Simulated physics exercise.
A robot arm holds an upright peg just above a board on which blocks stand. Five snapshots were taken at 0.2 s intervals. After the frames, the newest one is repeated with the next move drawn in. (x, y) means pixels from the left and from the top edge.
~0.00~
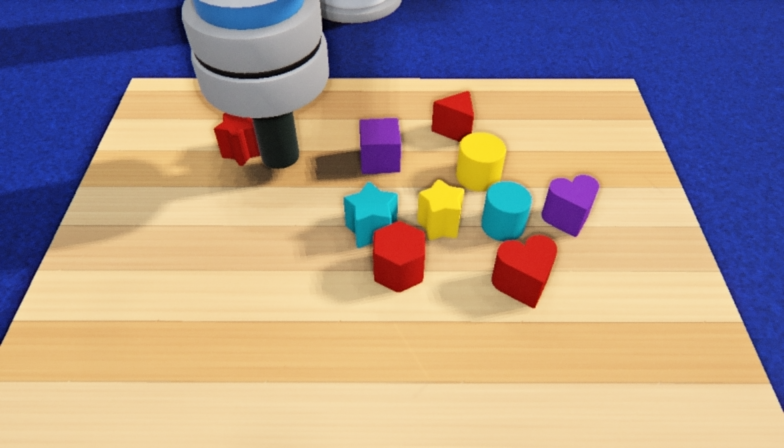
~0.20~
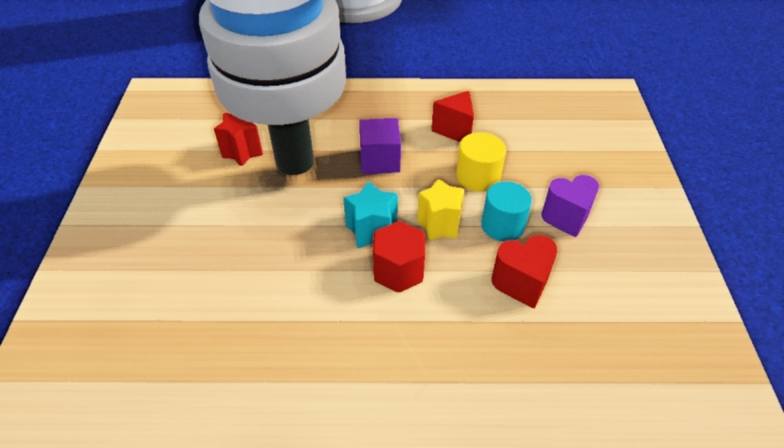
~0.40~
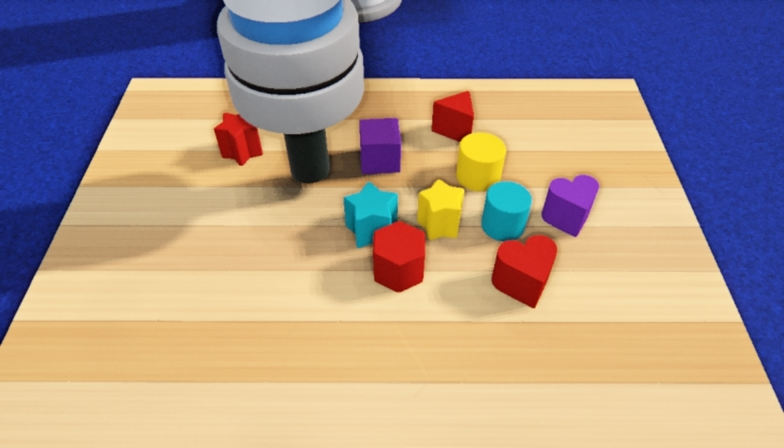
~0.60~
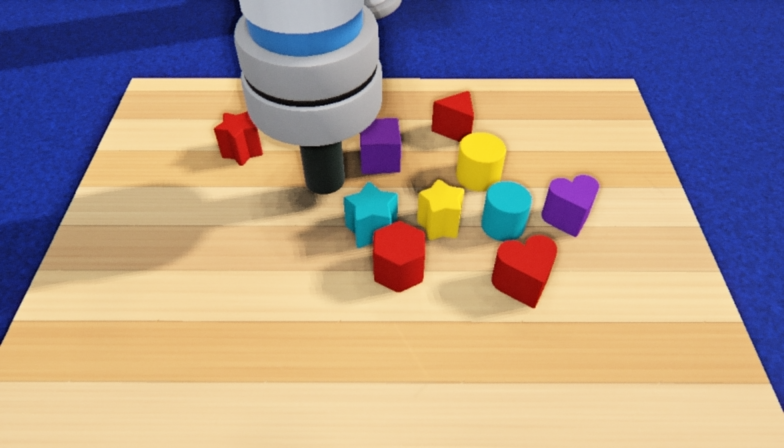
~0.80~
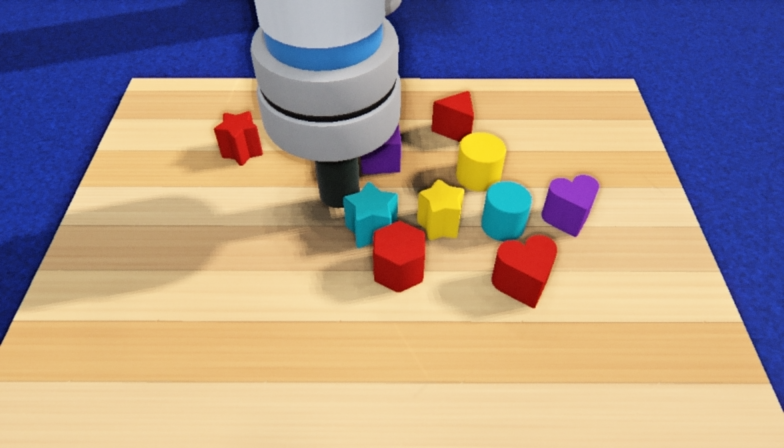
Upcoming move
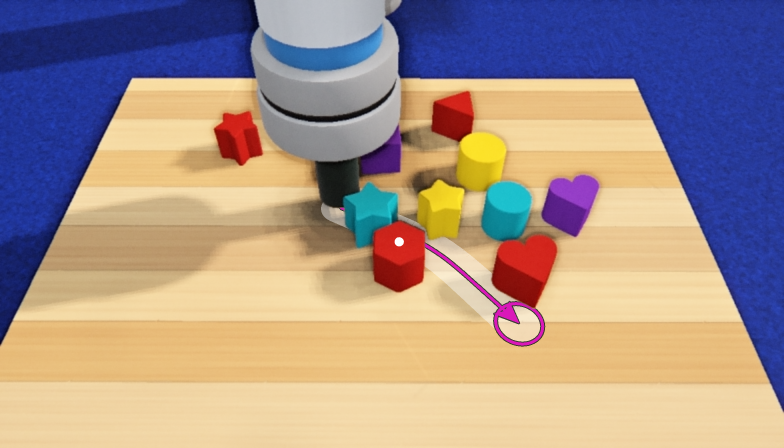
A grey and white robot arm with a blue band and a black peg moves slowly rightward and slightly toward the viewer over a pale wooden board on a blue surface, seen from above at an angle. Red, purple, yellow and turquoise blocks, including stars, cylinders and hearts, sit mostly right of centre, with one red star at upper left. The peg comes close beside the turquoise star, while the blocks and camera stay still.
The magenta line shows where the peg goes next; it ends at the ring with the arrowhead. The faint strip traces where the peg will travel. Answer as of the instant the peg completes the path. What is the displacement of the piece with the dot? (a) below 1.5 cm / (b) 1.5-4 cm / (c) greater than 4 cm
Correct choice: C.
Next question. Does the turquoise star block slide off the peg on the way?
No - that is not the case.
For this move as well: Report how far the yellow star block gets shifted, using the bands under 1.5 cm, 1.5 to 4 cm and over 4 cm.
Final distance: 1.5 to 4 cm.
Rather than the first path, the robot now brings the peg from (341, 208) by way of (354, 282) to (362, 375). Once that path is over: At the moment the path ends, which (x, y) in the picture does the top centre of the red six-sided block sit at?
Final place: (448, 267).
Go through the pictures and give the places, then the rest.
Peg tip at (281, 156); block tops, turquoise star block at (371, 201); red six-sided block at (399, 242); yellow star block at (443, 195); turquoise circle at (509, 196); red heart-shaped block at (530, 255), in the first frame.
Peg at (295, 163); blocks unchanged, in the second frame.
Peg at (310, 170); blocks unchanged, in the third frame.
Peg at (325, 181); blocks unchanged, in the fourth frame.
Peg at (340, 194); turquoise star block at (371, 201); red six-sided block at (399, 242); yellow star block at (443, 195); turquoise circle at (509, 196); red heart-shaped block at (530, 255), in the fifth frame.
Path on the board, from (341, 208) through (434, 250) to (519, 323); the dot is on the red six-sided block.
What follows on the original path. One third of the way, peg at (403, 221); turquoise star block at (433, 229); red six-sided block at (428, 271), turned 60° clockwise; yellow star block at (450, 198), turned 35° anticlockwise.
Two thirds of the way, peg at (464, 259); turquoise star block at (500, 270); red six-sided block at (446, 293); yellow star block at (469, 204), turned 105° anticlockwise; red heart-shaped block at (559, 267), turned 15° anticlockwise.
At the end, peg at (523, 311); turquoise star block at (565, 328); red six-sided block at (446, 293), turned 125° clockwise; yellow star block at (469, 204), turned 105° anticlockwise; turquoise circle in place; red heart-shaped block at (591, 280), turned 75° anticlockwise.
